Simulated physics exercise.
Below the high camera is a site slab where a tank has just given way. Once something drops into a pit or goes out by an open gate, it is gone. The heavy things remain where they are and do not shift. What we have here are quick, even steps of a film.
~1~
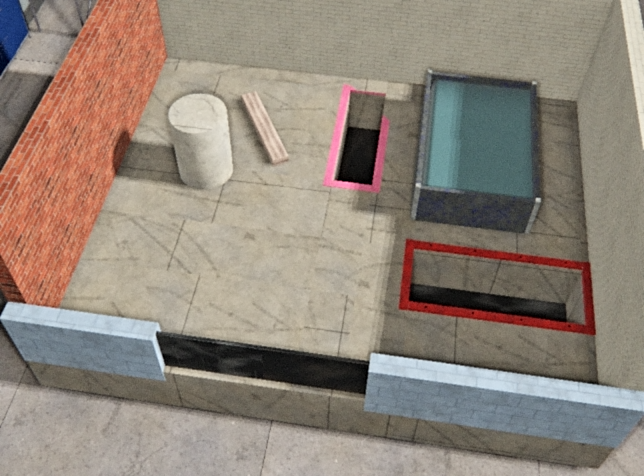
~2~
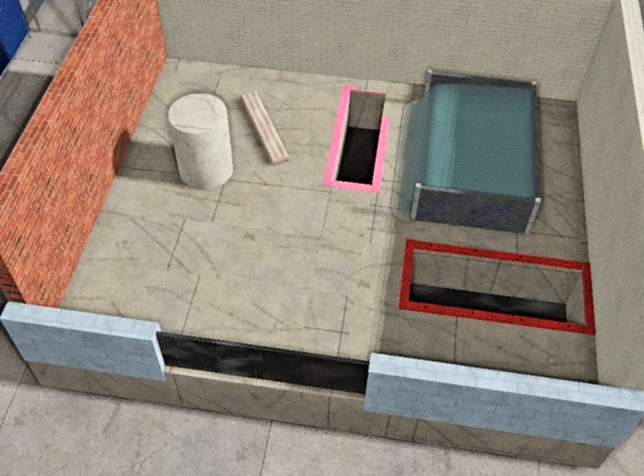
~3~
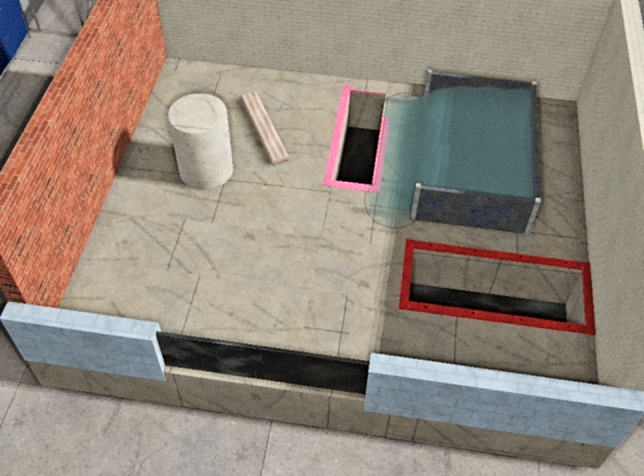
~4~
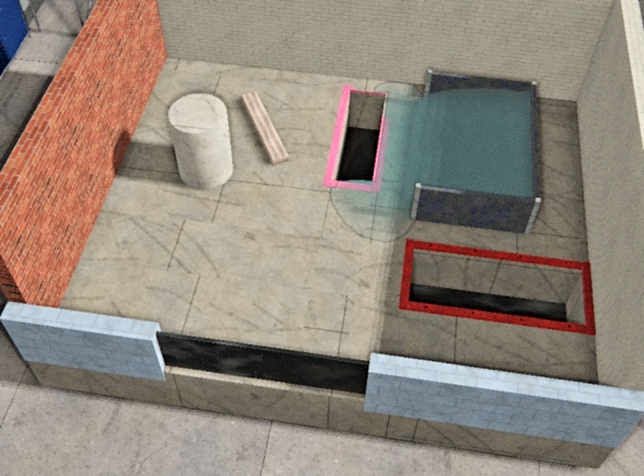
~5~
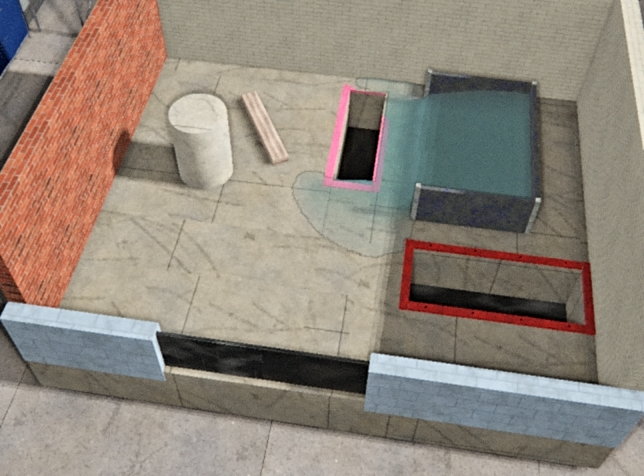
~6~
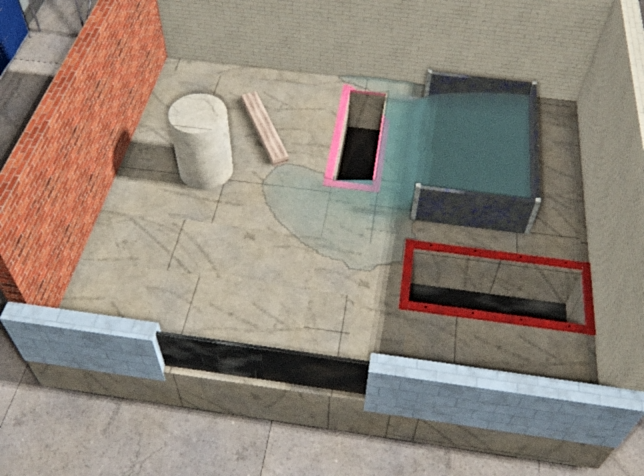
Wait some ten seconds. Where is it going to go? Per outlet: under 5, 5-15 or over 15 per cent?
The gate lands in the bottom band - below five per cent. The red pit lands in the bottom band - below five per cent. The pink pit lands in the top band - past fifteen per cent.
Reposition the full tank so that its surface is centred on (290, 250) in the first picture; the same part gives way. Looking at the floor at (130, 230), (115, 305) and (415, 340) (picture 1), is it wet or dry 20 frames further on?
Outcome, in sequence: Wetted, wetted, unwetted.
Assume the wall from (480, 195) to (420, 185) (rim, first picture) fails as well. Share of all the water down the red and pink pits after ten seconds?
Red 55 %, pink 0 %.
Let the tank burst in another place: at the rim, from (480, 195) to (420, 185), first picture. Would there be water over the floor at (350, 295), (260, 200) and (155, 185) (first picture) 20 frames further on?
In the order asked: Sodden, out of reach, out of reach.
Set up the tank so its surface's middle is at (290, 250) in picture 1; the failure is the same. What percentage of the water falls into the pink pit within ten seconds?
Share in the pink pit - 20 %.
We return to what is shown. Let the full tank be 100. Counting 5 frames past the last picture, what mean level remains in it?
Roughly 42 %.
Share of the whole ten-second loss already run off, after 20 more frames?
Around 85 %.
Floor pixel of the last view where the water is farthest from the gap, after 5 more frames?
The flood front should get to about (155, 205).
A moment on, water covers 25 % of the floor; the gate 0 %, the red pit 0 %, the pink pit 34 %.
Next, water covers 40 % of the floor; the gate 0 %, the red pit 0 %, the pink pit 51 %.
Then, water covers 45 % of the floor; the gate 0 %, the red pit 0 %, the pink pit 63 %.
Later, water covers 40 % of the floor; the gate 0 %, the red pit 0 %, the pink pit 70 %.
In the end, water covers 65 % of the floor; the gate 0 %, the red pit 0 %, the pink pit 74 %.
